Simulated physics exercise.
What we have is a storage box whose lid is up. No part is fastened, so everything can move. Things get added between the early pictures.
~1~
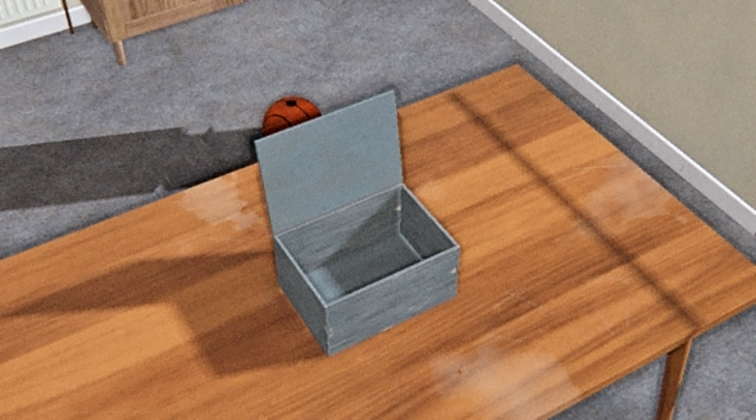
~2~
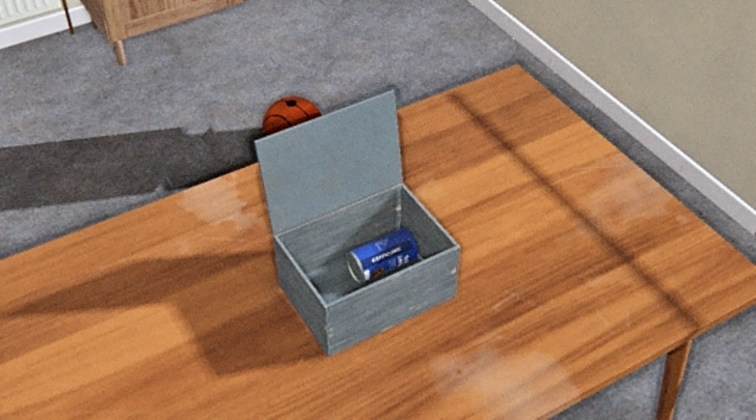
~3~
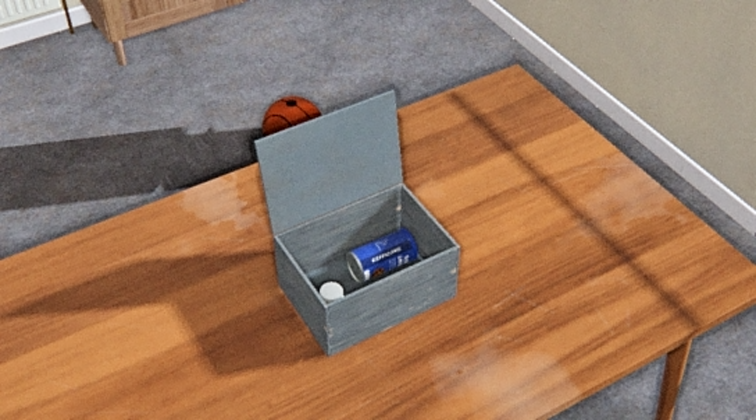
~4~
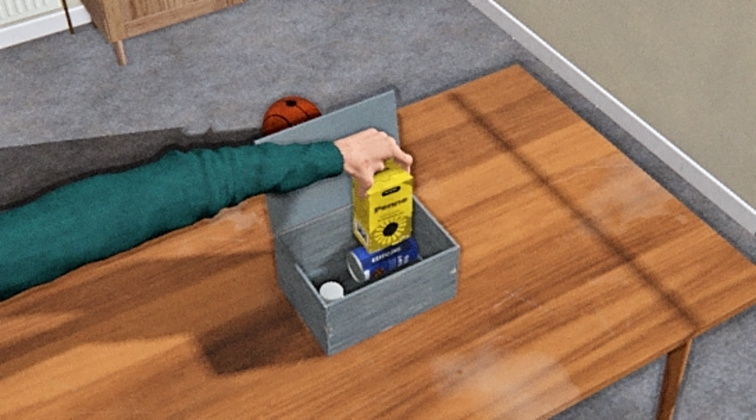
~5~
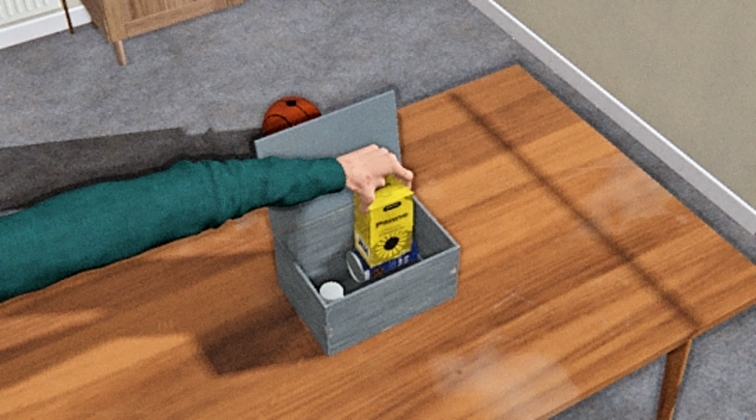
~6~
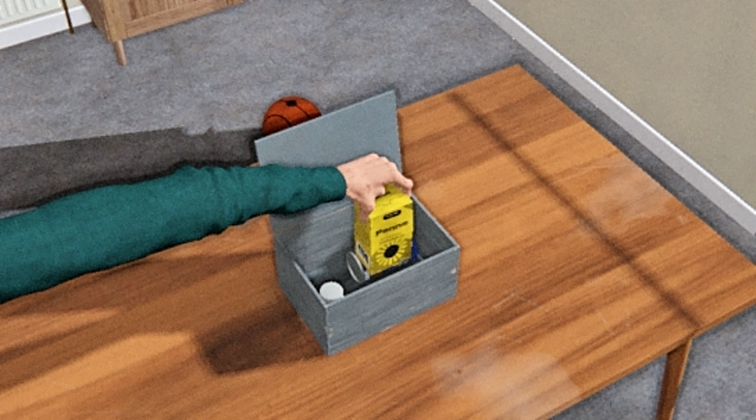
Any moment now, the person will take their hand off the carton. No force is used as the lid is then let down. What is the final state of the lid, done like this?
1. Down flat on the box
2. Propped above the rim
The answer is 2.
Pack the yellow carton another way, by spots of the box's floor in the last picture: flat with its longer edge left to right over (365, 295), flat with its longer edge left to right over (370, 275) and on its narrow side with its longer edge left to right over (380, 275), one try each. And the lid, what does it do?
With the first placement the lid ends up closed; with the second, it ends up closed; with the third, it ends up closed.
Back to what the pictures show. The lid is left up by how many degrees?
Some 18° above the rim.
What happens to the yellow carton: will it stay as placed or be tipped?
By the end the yellow carton has leaned over.
Then, 1.00 s past the last view, lid starting down; yellow carton rocked 47° from its first pose near (388, 250); blue tin displaced a little.
Then, 1.70 s past the last view, lid 52° above the rim; yellow carton rocked 48° from its first pose near (388, 250); blue tin displaced a little.
Then, 2.10 s past the last view, lid 18° above the rim; yellow carton rocked 48° from its first pose near (388, 250); blue tin displaced a little.
Finally, lid 18° above the rim; down or leaning hard in the box, yellow carton; the other 2 still in place. Final places as the last picture's camera would see them, yellow carton near (388, 250).
